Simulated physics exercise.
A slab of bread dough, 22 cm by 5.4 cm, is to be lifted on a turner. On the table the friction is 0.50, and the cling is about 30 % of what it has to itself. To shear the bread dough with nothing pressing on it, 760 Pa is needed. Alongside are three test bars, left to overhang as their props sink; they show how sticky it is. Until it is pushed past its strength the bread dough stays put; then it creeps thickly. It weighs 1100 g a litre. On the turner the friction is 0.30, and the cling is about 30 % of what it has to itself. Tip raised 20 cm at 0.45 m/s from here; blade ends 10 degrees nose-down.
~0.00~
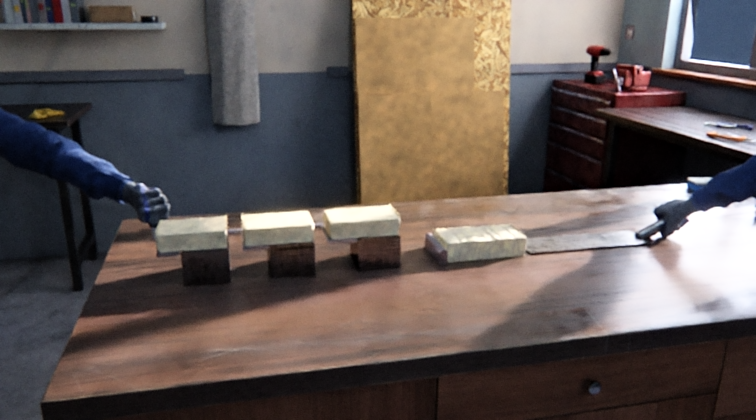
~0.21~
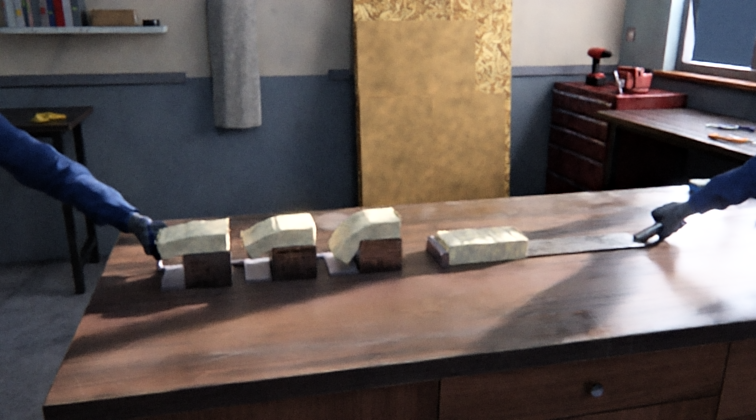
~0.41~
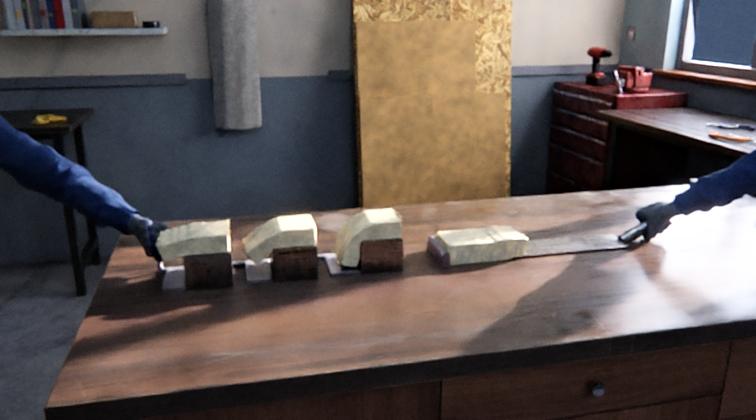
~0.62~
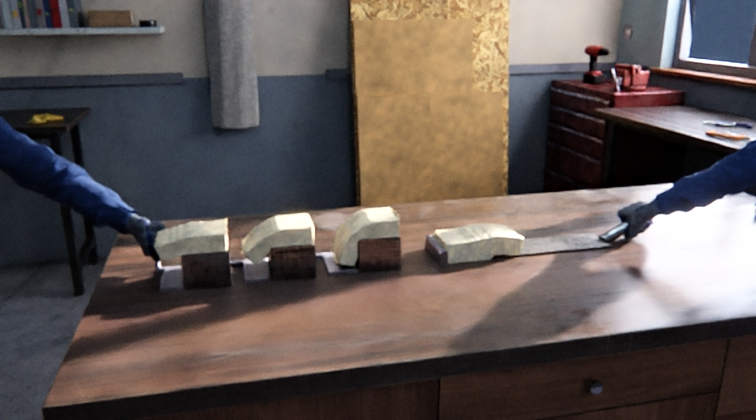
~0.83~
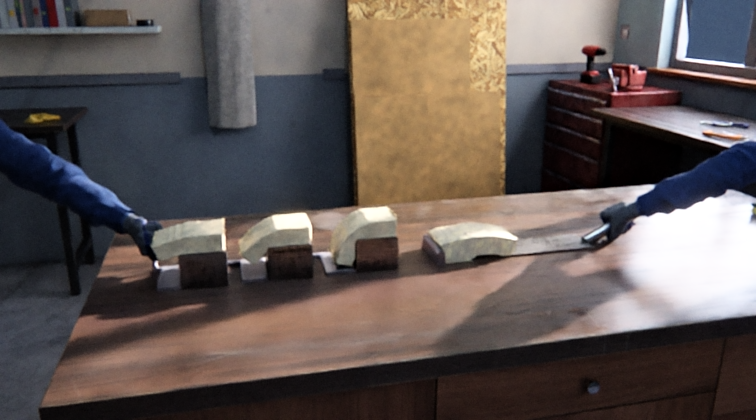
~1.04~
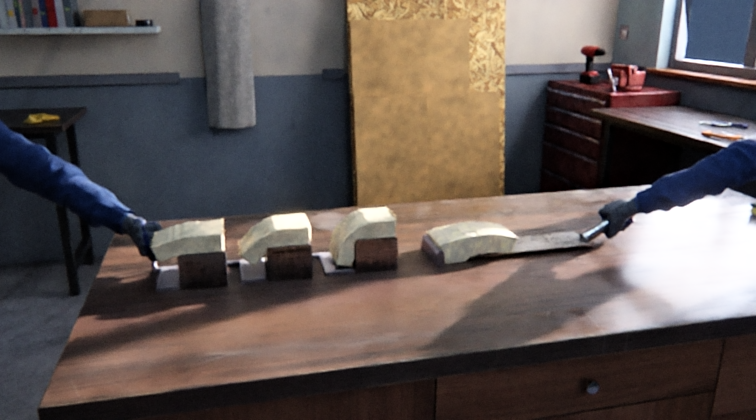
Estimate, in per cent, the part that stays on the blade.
Close to 56 out of 100.
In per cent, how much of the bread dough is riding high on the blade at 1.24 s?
About 25 %.
After 1.24 s, the tip is 9.4 cm up.
After 1.47 s, the tip is 19 cm up.
After 1.71 s, the tip is 20 cm up and 56 % is riding high on the blade.
After 1.94 s, the tip is 20 cm up and 56 % is riding high on the blade.
After 2.40 s, at the end, the tip is 20 cm up and 56 % is riding high on the blade.
